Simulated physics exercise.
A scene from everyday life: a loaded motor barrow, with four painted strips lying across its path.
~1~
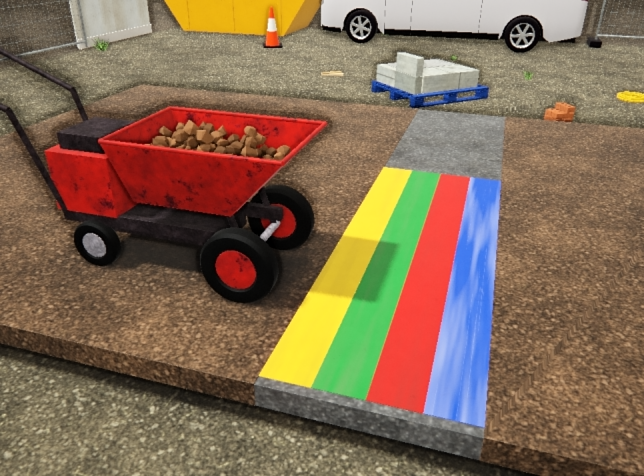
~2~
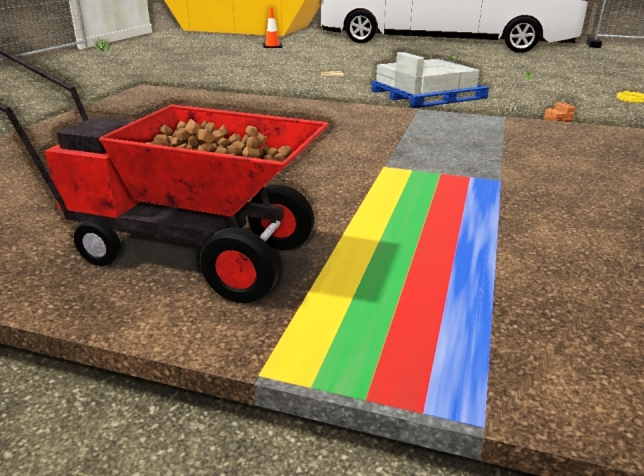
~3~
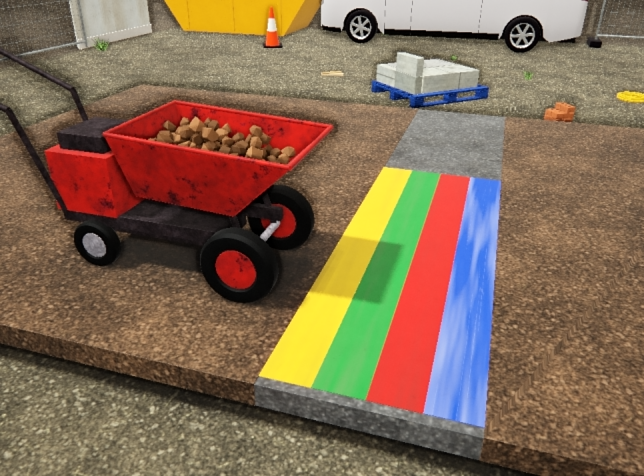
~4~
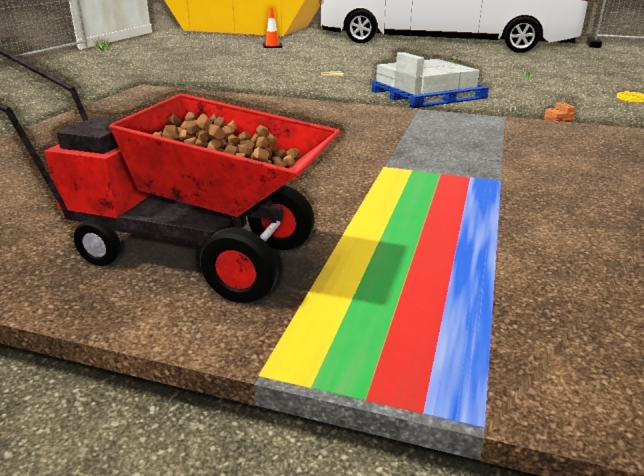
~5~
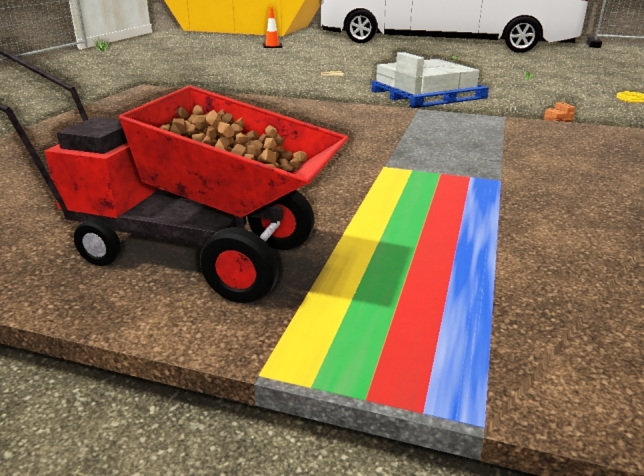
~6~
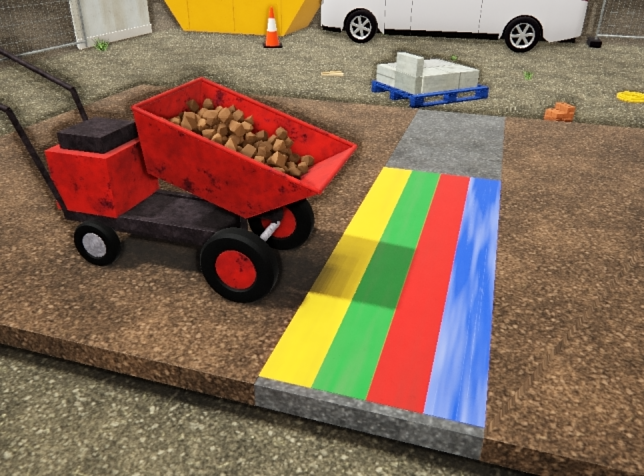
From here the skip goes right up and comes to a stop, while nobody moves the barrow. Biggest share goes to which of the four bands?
Biggest share: Red.
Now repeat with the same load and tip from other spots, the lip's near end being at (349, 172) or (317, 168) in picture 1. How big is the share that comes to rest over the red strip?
Estimates, in order: 0 % then 20 %.
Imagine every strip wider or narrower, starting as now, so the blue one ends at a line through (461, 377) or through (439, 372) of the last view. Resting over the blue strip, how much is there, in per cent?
Roughly 20 % and 30 %.
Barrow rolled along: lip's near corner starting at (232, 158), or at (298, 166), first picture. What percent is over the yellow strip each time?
That works out to 20 per cent for the first position and 0 per cent for the second.
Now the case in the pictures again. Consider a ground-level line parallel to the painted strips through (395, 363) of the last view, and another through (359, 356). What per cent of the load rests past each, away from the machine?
In order, some 50 % then some 70 %.
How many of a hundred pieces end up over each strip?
The yellow strip takes 0 per cent, the green strip 15, the red strip 35 and the blue strip 20.
Soon, skip tipped steeply; all in the skip.
A while on, skip tipped right over; about half in the skip; a small part over the green strip; about a quarter over the red strip; a stray few over the blue strip.
Towards the end, skip tipped right over; about a quarter in the skip; a small part over the green strip; about a third over the red strip; about a quarter over the blue strip; a small part off the paint.
Finally, skip tipped right over; about a quarter in the skip; none over the yellow strip; a small part over the green strip; about a third over the red strip; about a quarter over the blue strip; a small part off the paint.
